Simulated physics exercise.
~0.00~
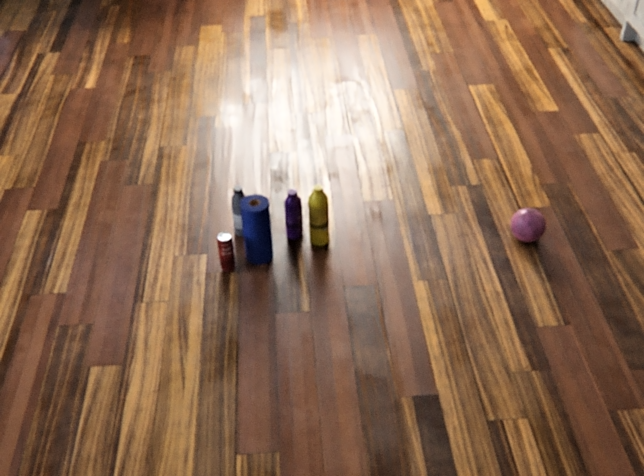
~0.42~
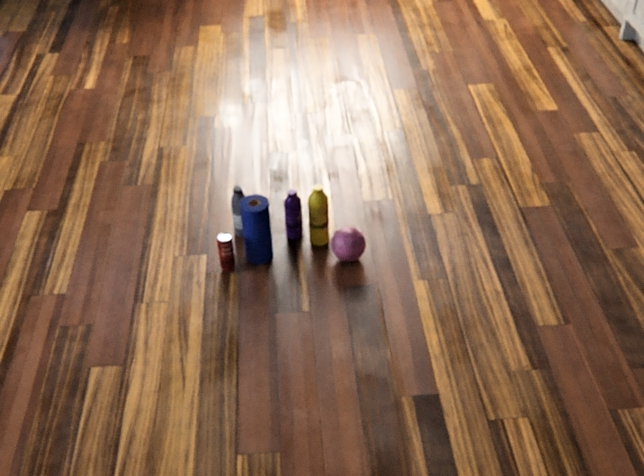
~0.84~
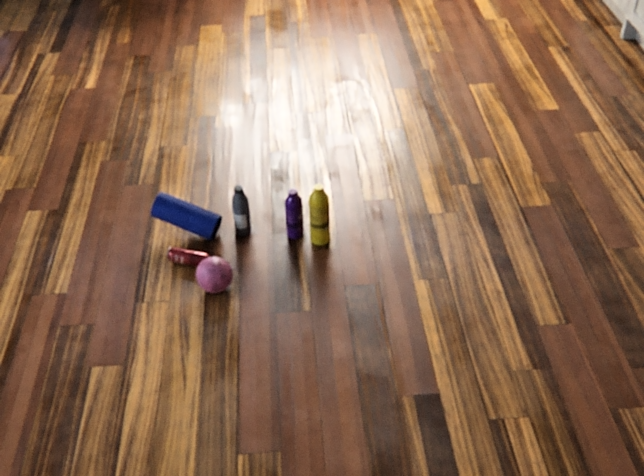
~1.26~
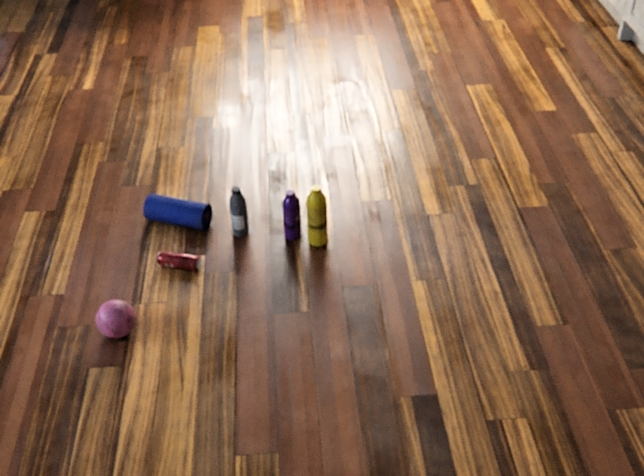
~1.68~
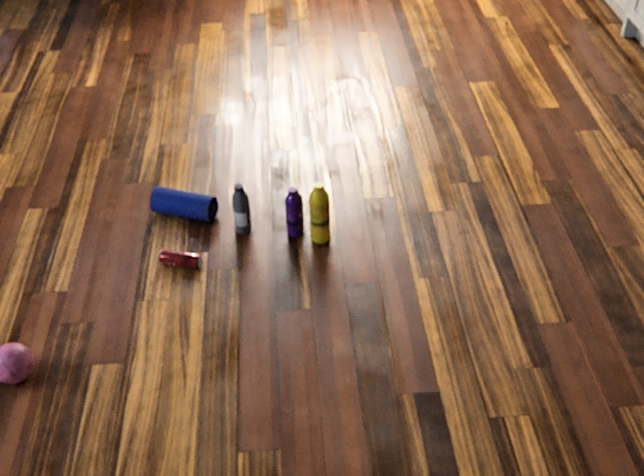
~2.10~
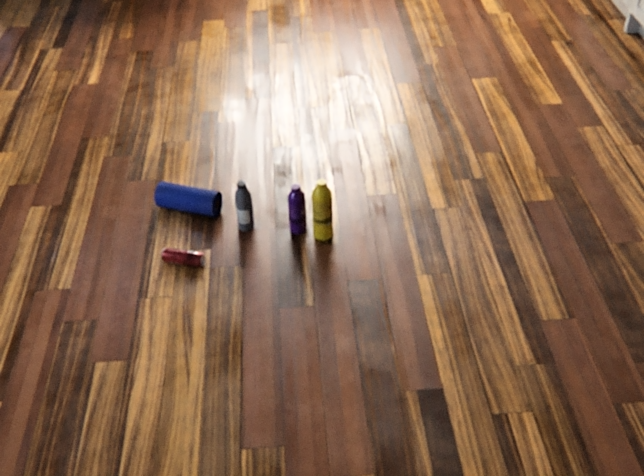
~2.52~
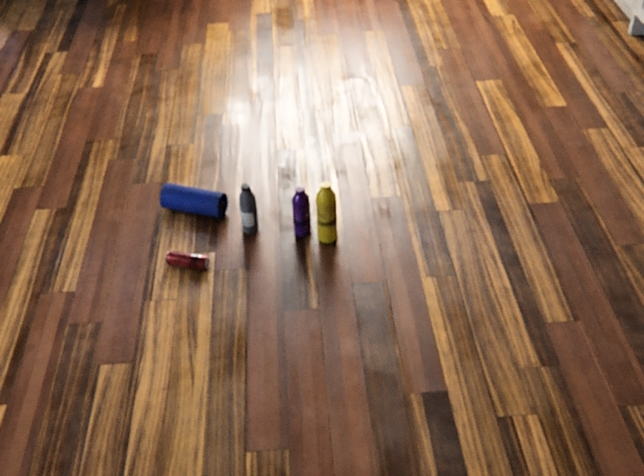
A blue roll and a red can are knocked over by a pink ball rolling left.
